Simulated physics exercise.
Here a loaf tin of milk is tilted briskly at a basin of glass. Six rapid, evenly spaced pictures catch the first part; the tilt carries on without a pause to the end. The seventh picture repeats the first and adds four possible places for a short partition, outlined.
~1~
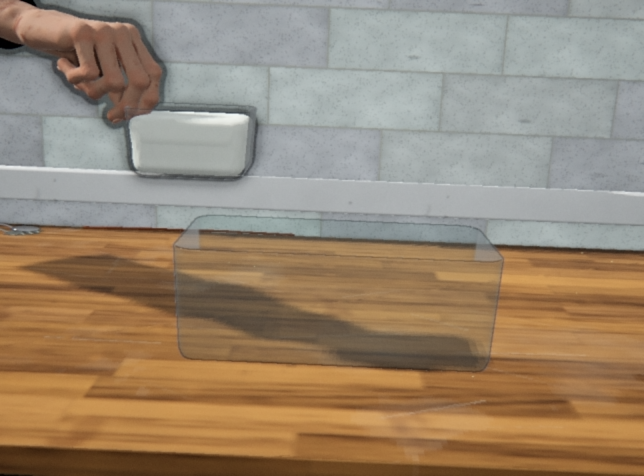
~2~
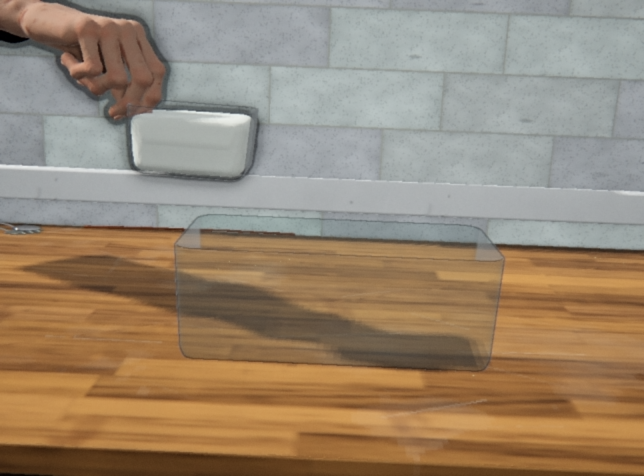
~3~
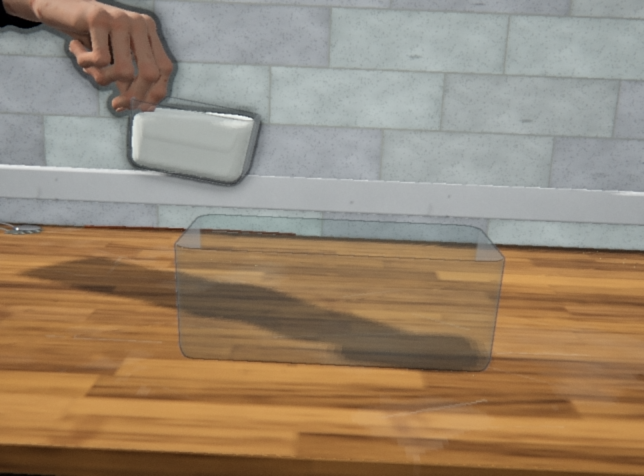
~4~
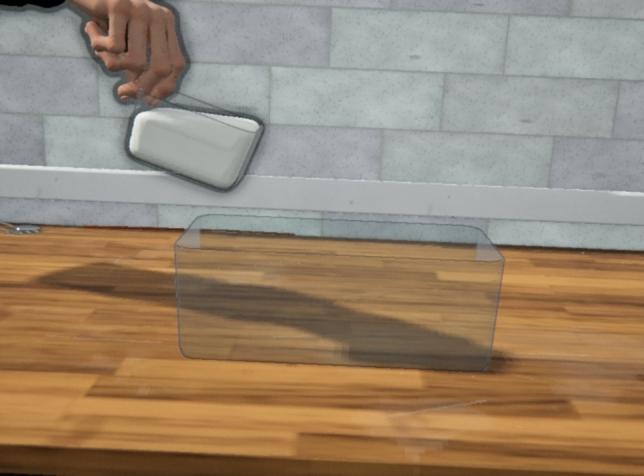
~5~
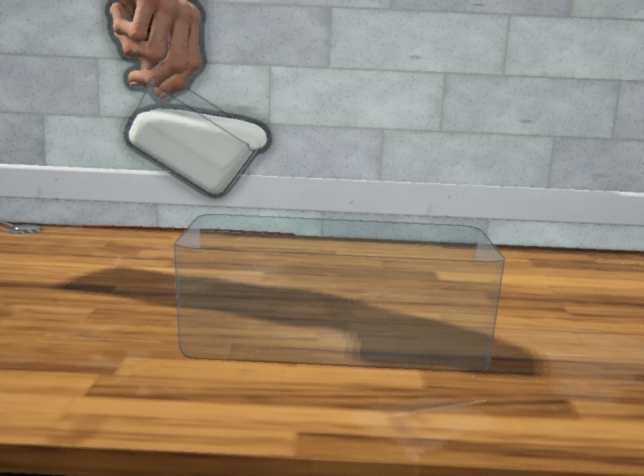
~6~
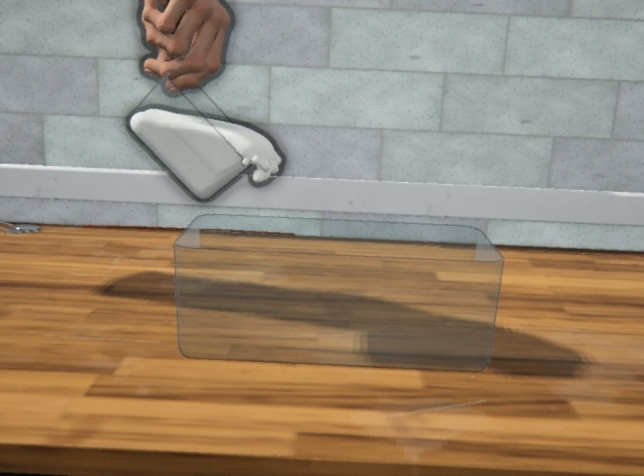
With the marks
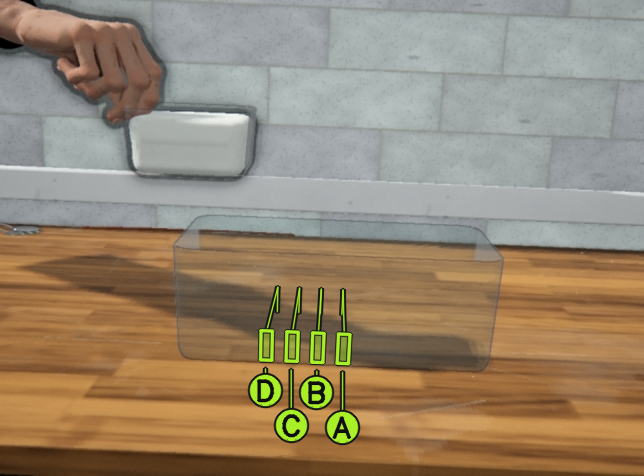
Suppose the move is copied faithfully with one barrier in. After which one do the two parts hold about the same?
Use place C.
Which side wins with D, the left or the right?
The right one.
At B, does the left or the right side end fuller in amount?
The left side.
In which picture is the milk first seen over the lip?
Picture 5.
On the marked copy, A at (342, 371); B at (316, 370); C at (291, 369); D at (265, 368).
With A, about 82 % ends left of the wall and 16 % right of it.
With B, about 79 % ends left of the wall and 20 % right of it.
With C, about 45 % ends left of the wall and 54 % right of it.
With D, about 24 % ends left of the wall and 75 % right of it.
